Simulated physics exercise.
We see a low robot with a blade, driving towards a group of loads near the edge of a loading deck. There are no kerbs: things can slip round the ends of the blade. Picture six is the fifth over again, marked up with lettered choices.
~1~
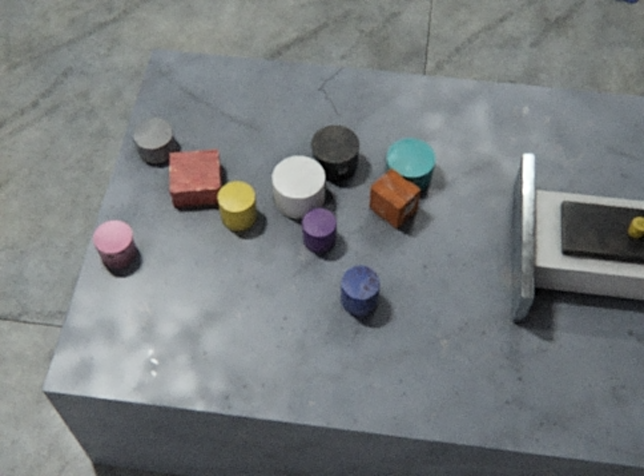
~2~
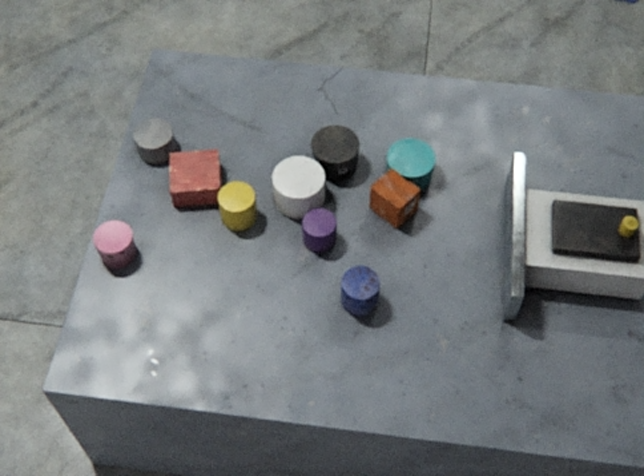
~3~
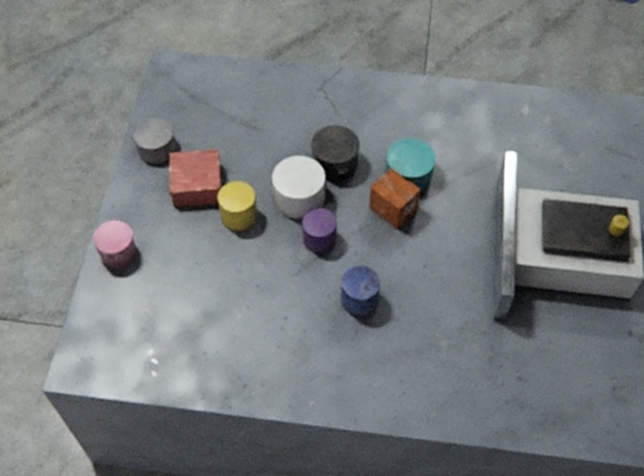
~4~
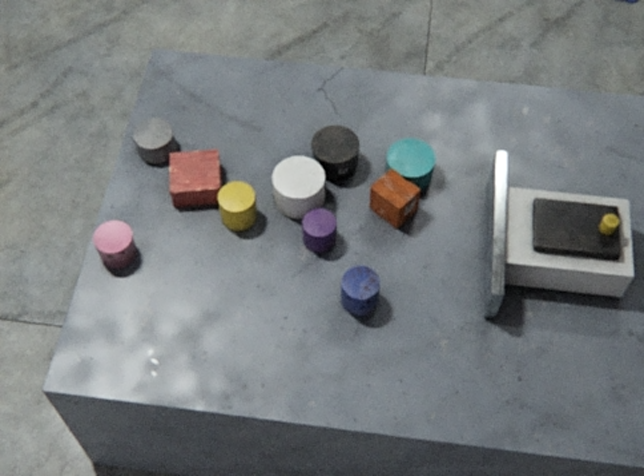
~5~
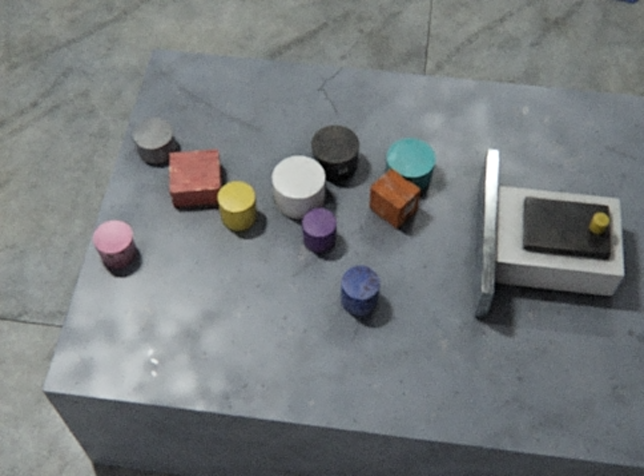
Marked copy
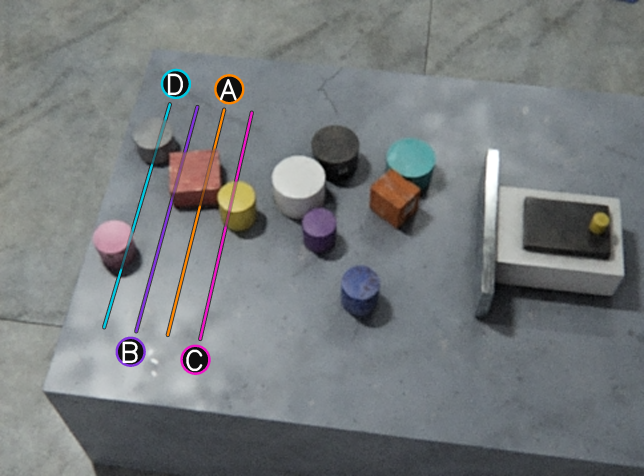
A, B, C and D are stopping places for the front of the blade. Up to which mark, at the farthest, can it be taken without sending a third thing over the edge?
No third one falls up to B.
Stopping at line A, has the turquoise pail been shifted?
By then, yes.
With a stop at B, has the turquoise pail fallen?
No.
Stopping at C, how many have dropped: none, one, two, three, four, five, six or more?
The count is none.
On the copy, A at (198, 213); B at (169, 210); C at (228, 217); D at (140, 207).
On B. First, robot (441, 212); blue canister (338, 289); black pail (302, 148).
Then, robot (323, 200); red crate (147, 175); black pail (206, 127).
Finally, robot (233, 190); grey canister over the edge; red crate over the edge; two fallen.
By contrast, A is within the limit but short; C is within the limit but short; D drops four.
